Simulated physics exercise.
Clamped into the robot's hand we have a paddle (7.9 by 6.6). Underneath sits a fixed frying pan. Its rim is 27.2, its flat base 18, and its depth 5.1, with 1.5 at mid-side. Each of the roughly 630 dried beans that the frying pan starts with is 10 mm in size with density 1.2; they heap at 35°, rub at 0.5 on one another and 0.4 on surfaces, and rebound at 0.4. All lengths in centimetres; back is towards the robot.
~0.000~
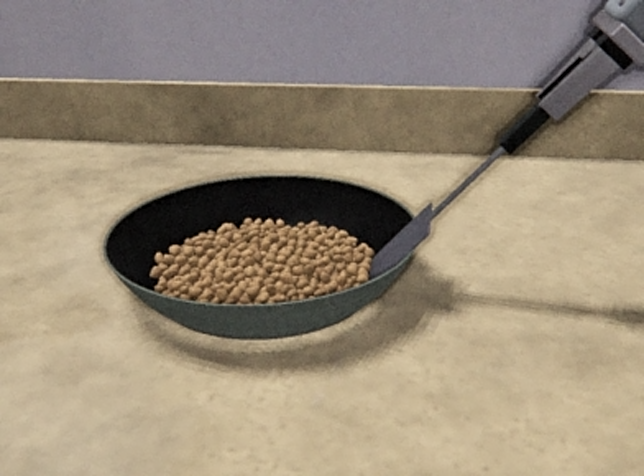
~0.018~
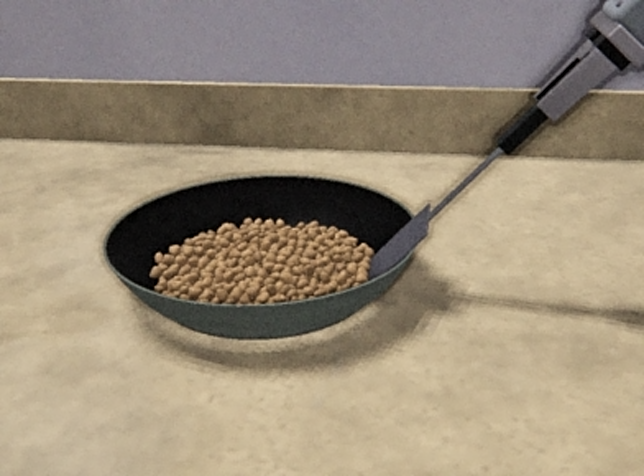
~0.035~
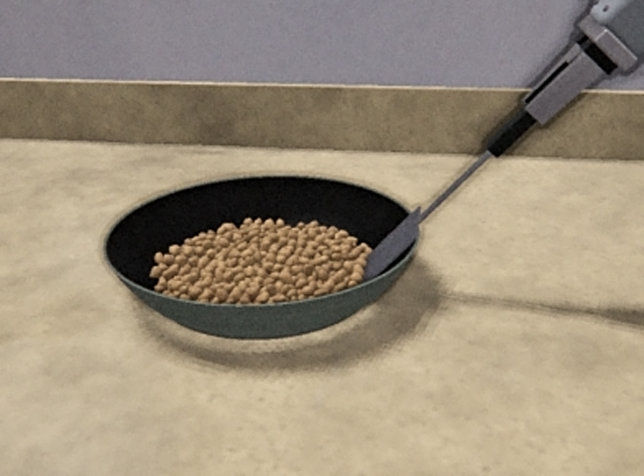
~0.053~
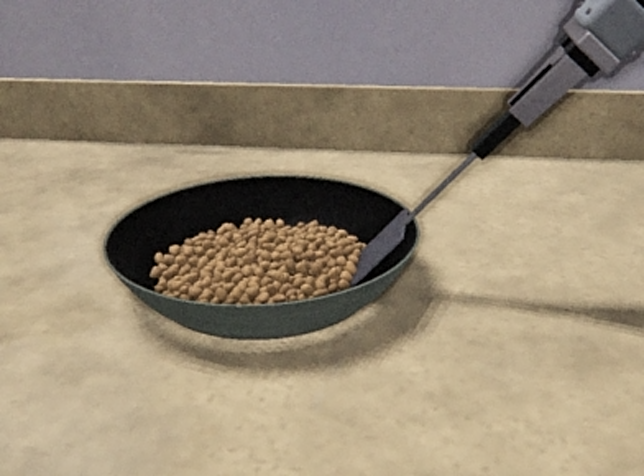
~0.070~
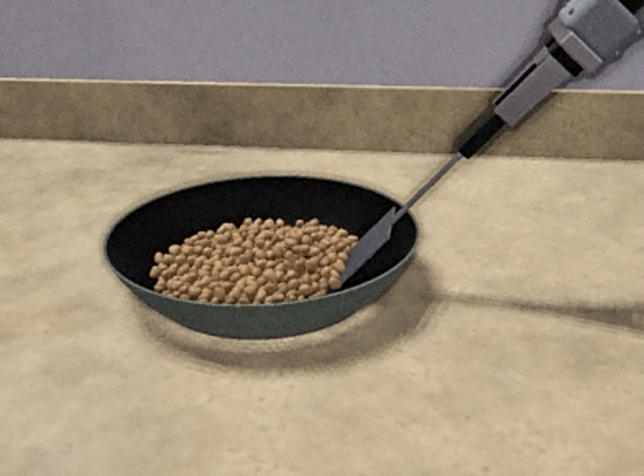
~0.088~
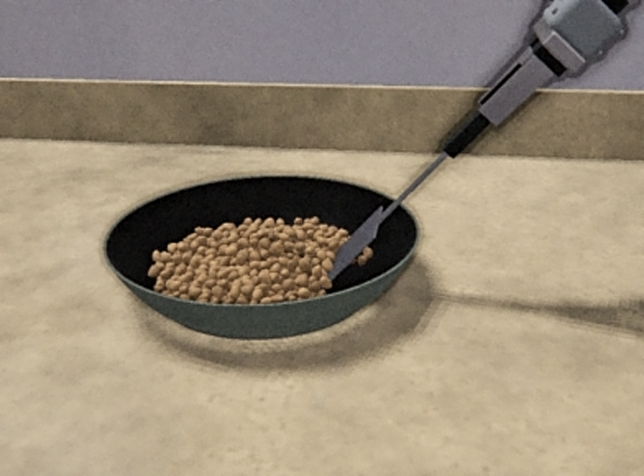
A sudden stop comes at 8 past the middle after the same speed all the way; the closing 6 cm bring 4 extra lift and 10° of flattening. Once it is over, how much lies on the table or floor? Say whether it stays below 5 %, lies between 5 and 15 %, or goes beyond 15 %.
It stays below 5 %.
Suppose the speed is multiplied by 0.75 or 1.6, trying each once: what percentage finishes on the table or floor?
Some 0 per cent, then some 10 per cent, on the table or floor.
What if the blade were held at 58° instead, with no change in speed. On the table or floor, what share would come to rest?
It would come to roughly 0 percent.
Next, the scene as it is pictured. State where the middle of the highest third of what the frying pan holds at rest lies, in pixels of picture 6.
Around (175, 250).
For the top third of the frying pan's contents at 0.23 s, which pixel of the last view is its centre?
Near (208, 248).
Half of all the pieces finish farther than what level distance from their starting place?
Level distance of around 3 cm.
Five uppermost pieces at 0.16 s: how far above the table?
Roughly 5 centimetres.
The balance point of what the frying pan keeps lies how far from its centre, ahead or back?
About 4.0 centimetres ahead.
By 0.16 s, sloping 49°, highest piece 7 above the table; 632 in the frying pan.
By 0.23 s, sloping 45°, highest piece 6 above the table; 632 in the frying pan.
By 0.47 s, sloping 39°, highest piece 6 above the table; 621 in the frying pan, 11 on the table or floor.
By 1.52 s, sloping 39°, highest piece 6 above the table; 620 in the frying pan, 12 on the table or floor.
Final count, 620 in the frying pan, 12 on the table or floor. That is 2 % on the table or floor.
